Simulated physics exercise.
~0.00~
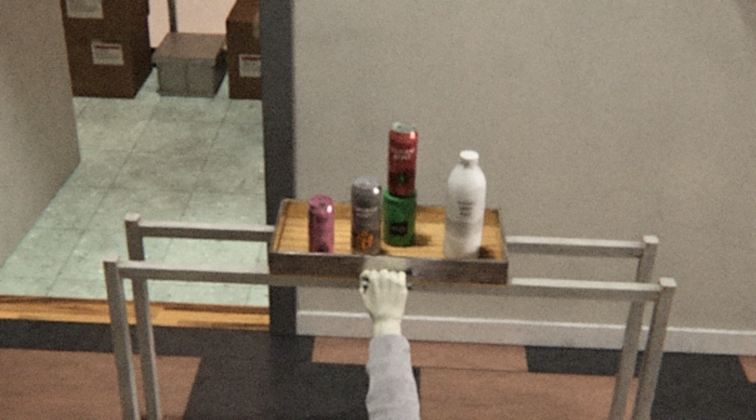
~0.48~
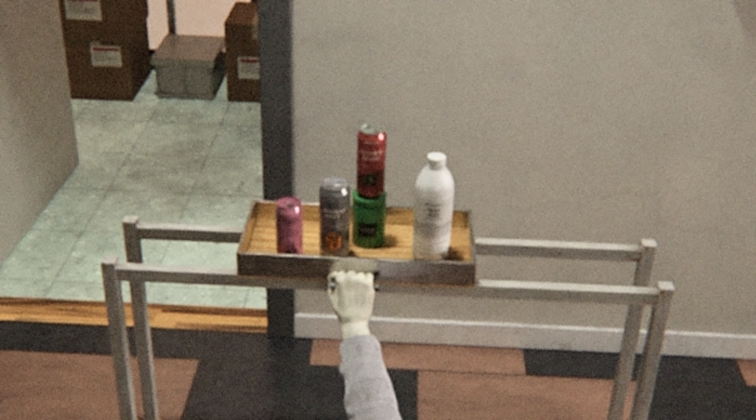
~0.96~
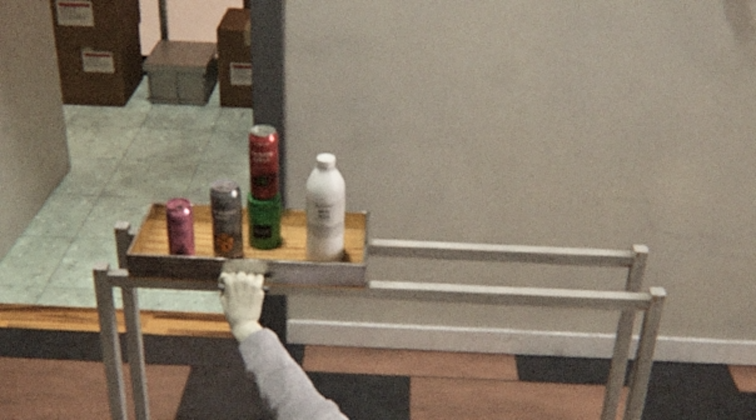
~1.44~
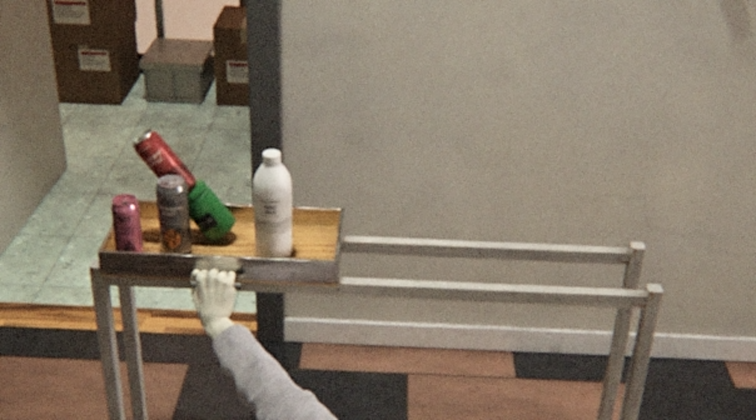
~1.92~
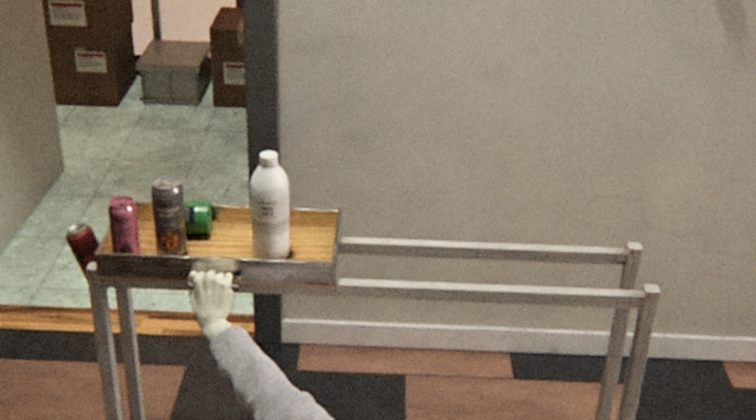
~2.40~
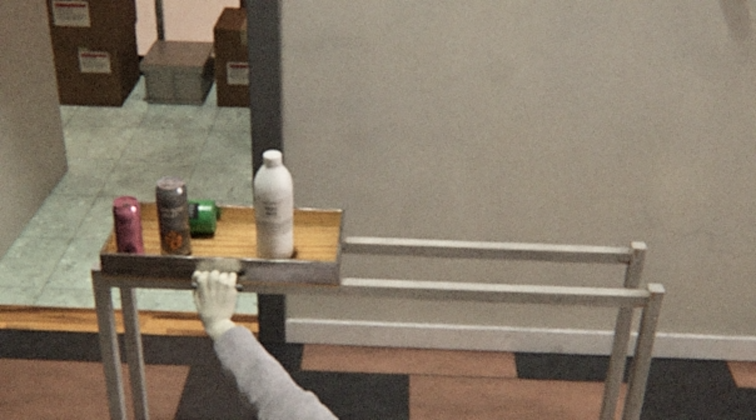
A red can stacked on a green jar stands on a shallow wooden tray, with a pink can and a grey can to the left and a white bottle to the right. The tray rests on metal rails before a grey wall, seen from slightly above, with boxes beyond a doorway. A pale hand in a grey sleeve stays at its front edge as it slides left to the end of the rails. There the red can and green jar tip left. The red can drops upside down past the tray's left end and out of view, leaving the jar on its side and the others upright.
